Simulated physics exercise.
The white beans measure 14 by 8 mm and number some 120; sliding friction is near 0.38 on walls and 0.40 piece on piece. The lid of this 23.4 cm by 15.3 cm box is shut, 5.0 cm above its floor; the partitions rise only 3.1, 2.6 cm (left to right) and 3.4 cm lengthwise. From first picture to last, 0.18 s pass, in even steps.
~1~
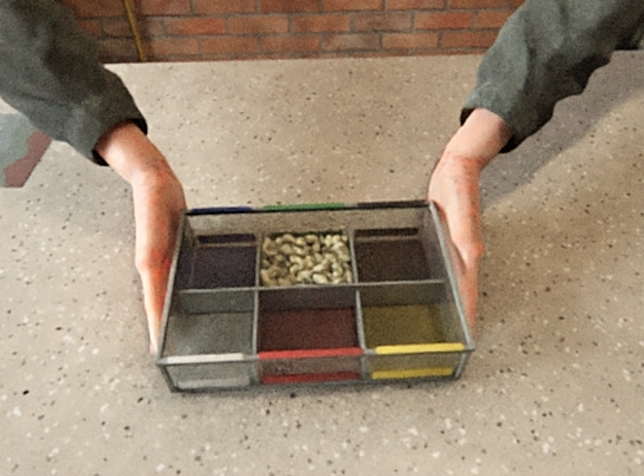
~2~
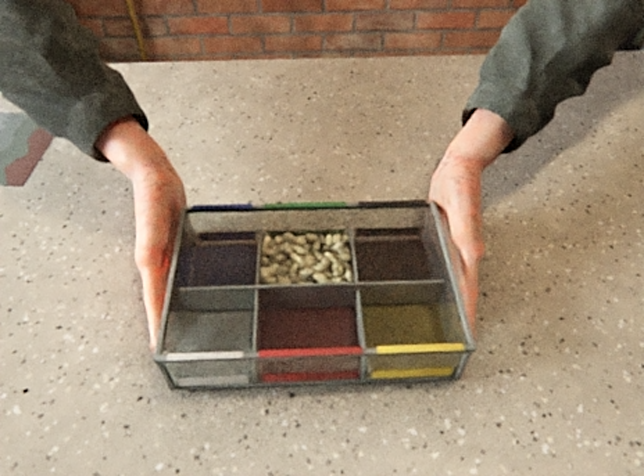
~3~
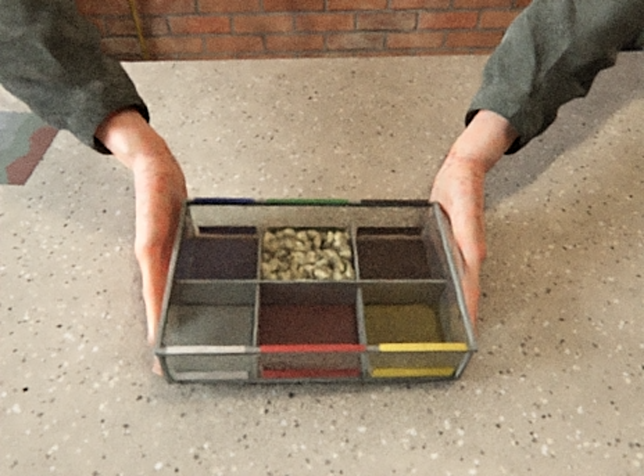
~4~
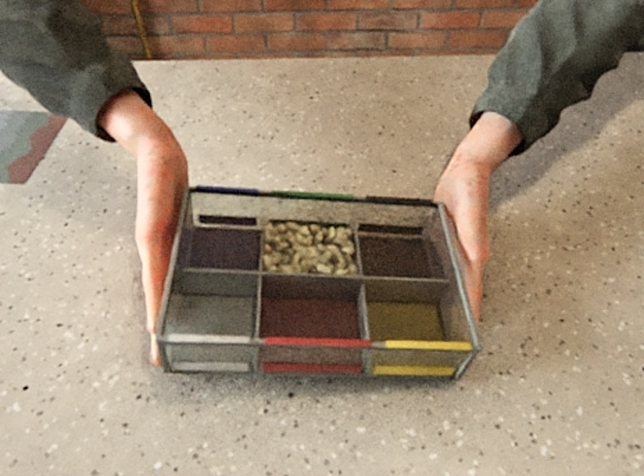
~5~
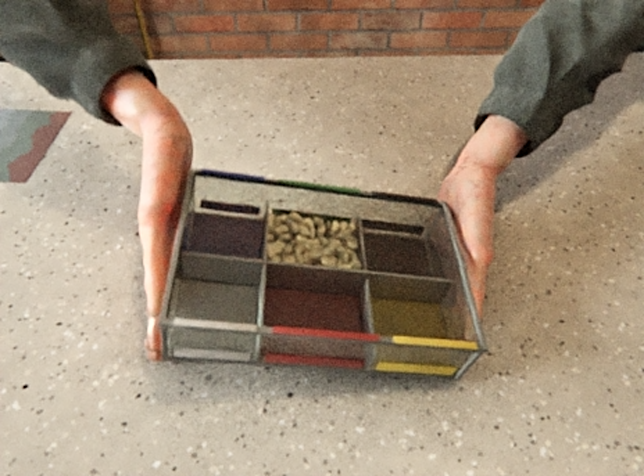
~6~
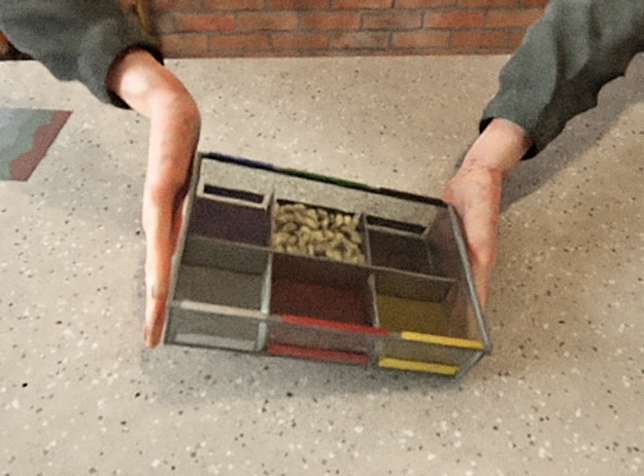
A clear divided box with pale beans in its back middle section sat between two hands on a speckled surface, then the hands tilted it slightly, raising its left side higher than its right.
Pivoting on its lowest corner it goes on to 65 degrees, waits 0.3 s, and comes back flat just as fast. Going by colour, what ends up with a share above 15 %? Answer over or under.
Red: Under, blue: Under, green: Over, yellow: Under, white: Under, black: Over.
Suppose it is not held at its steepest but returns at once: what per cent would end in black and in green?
Then: Black 35; green 65.
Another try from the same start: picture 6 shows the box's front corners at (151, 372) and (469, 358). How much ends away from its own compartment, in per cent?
Then about 10 per cent.
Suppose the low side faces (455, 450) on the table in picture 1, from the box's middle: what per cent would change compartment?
Some 30 per cent.
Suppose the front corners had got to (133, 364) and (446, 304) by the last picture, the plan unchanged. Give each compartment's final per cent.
Red 0; blue 15; green 75; yellow 0; white 10; black 0.
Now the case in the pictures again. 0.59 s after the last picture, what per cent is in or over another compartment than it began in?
Some 25 per cent.
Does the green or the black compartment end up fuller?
The green one has more.
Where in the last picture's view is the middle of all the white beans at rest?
Near (341, 267).
Then, 0.59 s after the last picture, tilt 65 degrees; green 75 %, black 25 %.
Then, 0.99 s after the last picture, tilt 37 degrees; green 65 %, black 35 %.
Then, 1.47 s after the last picture, tilt 0 degrees; green 65 %, black 35 %.
In the end, red 0 %, blue 0 %, green 65 %, yellow 0 %, white 0 %, black 35 %.
